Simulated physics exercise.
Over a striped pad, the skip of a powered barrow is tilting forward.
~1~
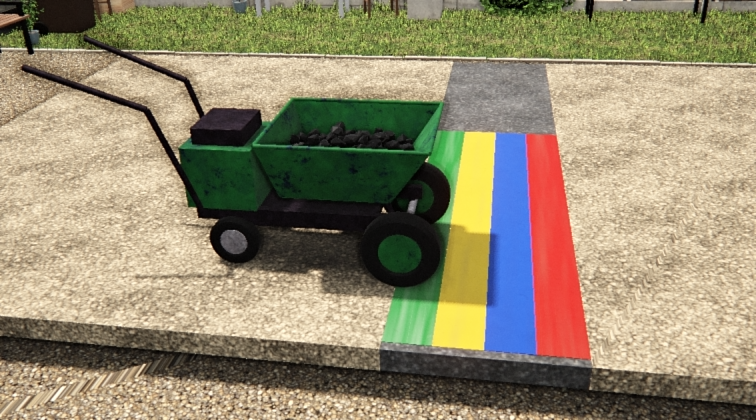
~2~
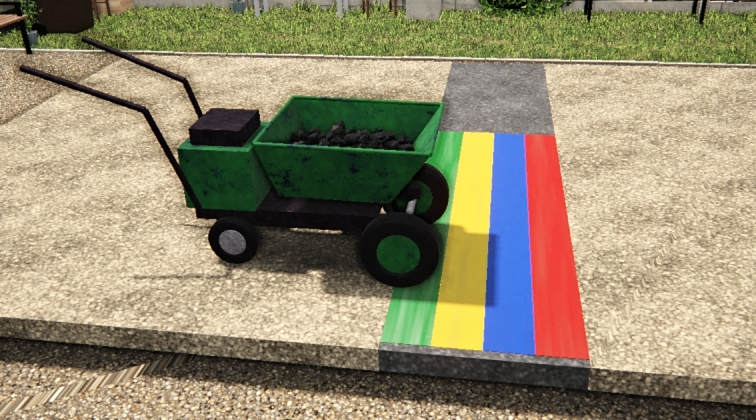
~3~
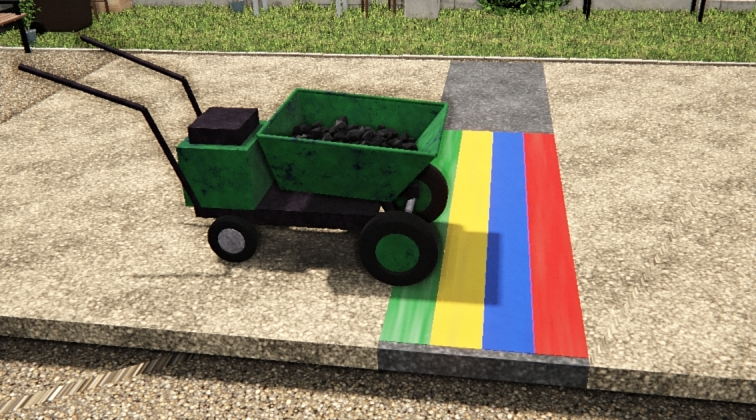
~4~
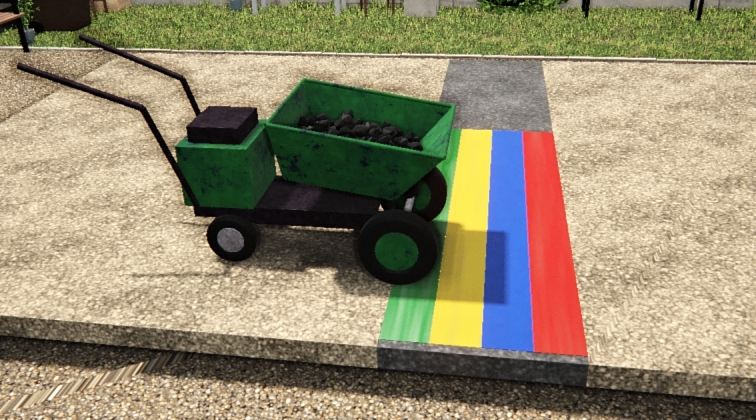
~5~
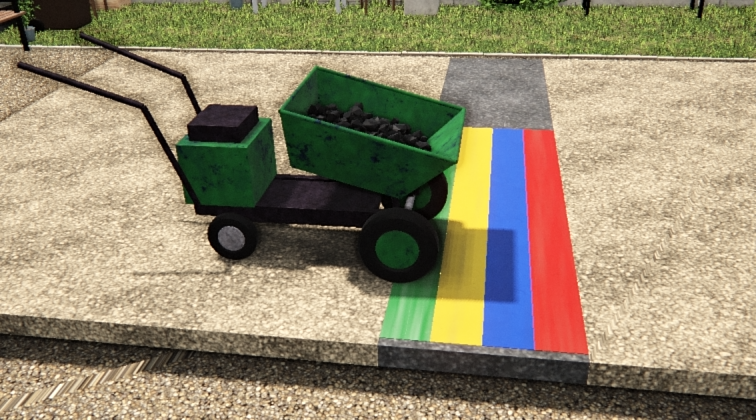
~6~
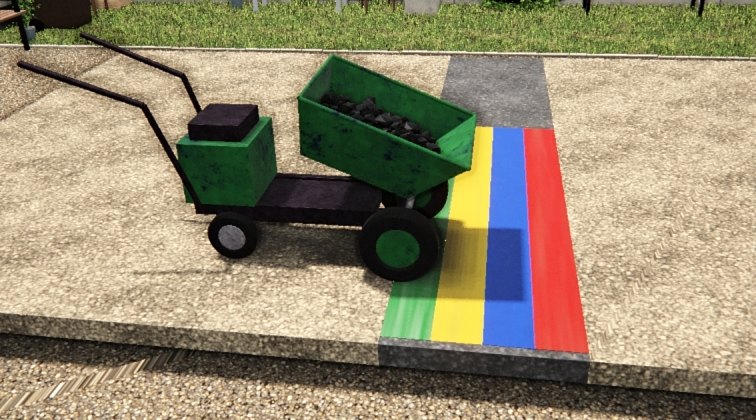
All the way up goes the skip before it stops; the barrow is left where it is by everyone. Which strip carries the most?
The red strip.
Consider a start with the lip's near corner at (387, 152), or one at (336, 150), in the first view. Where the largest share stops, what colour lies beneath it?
Try one: The strip in blue; try two: That yellow strip.
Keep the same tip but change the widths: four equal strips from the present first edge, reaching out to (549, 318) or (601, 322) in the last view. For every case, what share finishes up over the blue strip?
I'd say about 0 % for the first and about 40 % for the second.
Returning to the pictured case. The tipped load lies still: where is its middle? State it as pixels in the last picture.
Close to (545, 252) in the last view.
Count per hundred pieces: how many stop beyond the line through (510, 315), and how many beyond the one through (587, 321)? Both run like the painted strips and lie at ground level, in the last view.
About 90 percent, then about 20 percent.
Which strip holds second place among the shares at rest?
Rank two: Blue.
Soon, skip tipped steeply; all in the skip.
A while on, skip tipped right over; most in the skip; a small part over the blue strip; a small part over the red strip; a stray few off the paint.
Towards the end, skip tipped right over; about a quarter in the skip; about a quarter over the blue strip; about half over the red strip; about a quarter off the paint.
Finally, skip tipped right over; a small part in the skip; none over the green strip; a stray few over the yellow strip; about a third over the blue strip; about half over the red strip; about a quarter off the paint.
